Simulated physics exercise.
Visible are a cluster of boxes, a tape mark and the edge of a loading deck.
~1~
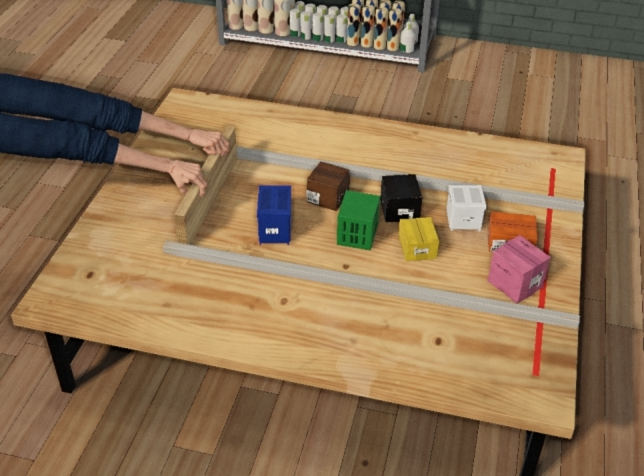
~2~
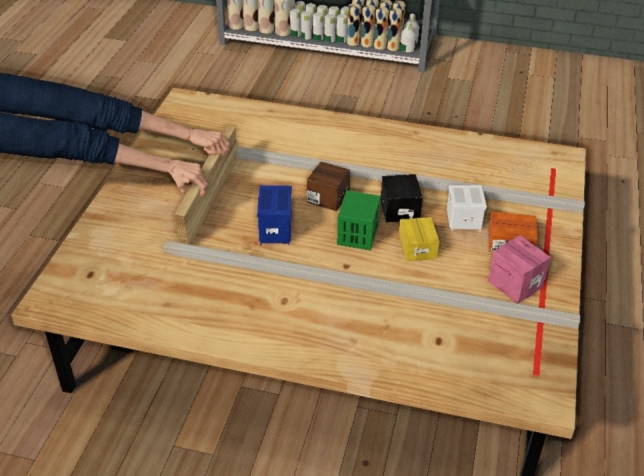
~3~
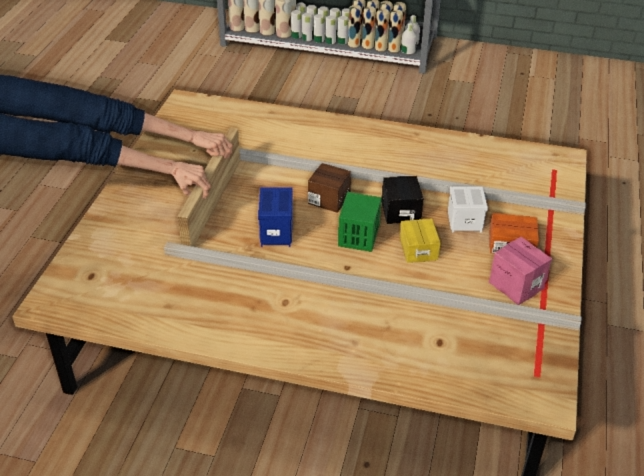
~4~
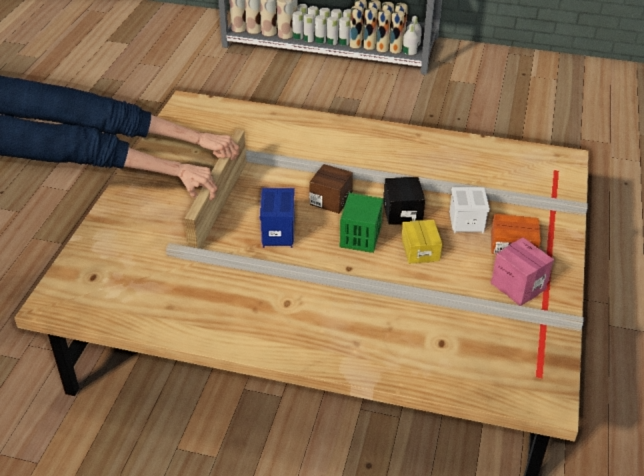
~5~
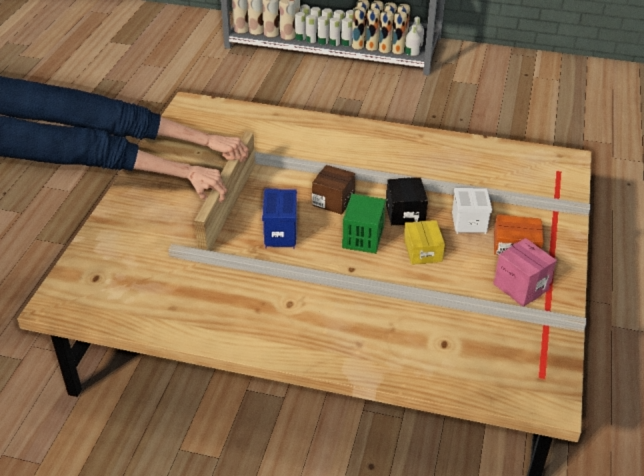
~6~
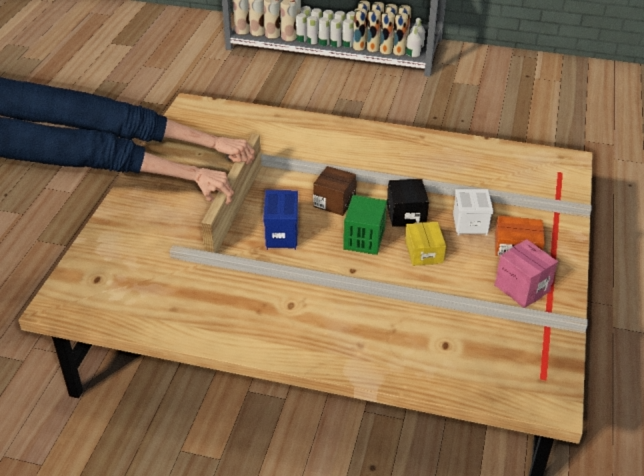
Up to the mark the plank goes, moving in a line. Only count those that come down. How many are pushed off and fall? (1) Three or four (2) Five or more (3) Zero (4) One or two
2, five or more.
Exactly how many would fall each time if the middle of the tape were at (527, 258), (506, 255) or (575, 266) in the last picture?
Going through each try, you'd get 3, 3 and 8.
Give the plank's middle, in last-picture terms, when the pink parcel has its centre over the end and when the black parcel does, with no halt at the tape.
Roughly (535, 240); roughly (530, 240).
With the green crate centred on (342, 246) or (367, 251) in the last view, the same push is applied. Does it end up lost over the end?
In that order, it is lost; drops off.
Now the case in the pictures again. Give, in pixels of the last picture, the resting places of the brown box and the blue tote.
The brown box stops around (575, 228); the blue tote around (572, 270).
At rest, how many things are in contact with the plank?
In total, 2.
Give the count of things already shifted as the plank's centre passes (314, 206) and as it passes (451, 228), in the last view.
At the first place 2, at the second 8.
Early on, none off yet; pink parcel at rest near (526, 274); orange parcel at rest near (519, 238); white tote at rest near (472, 212).
A while later, none off yet; pink parcel at rest near (526, 274); orange parcel travelled a little near (536, 243); white tote travelled about its own width near (500, 217).
Further along, one off so far; pink parcel travelled about its own width near (551, 284); orange parcel in the air near (613, 314); white tote travelled well along near (584, 230).
Finally, the number that fall off is five or more; lost, green crate, black parcel, yellow parcel, white tote, orange parcel and pink parcel.
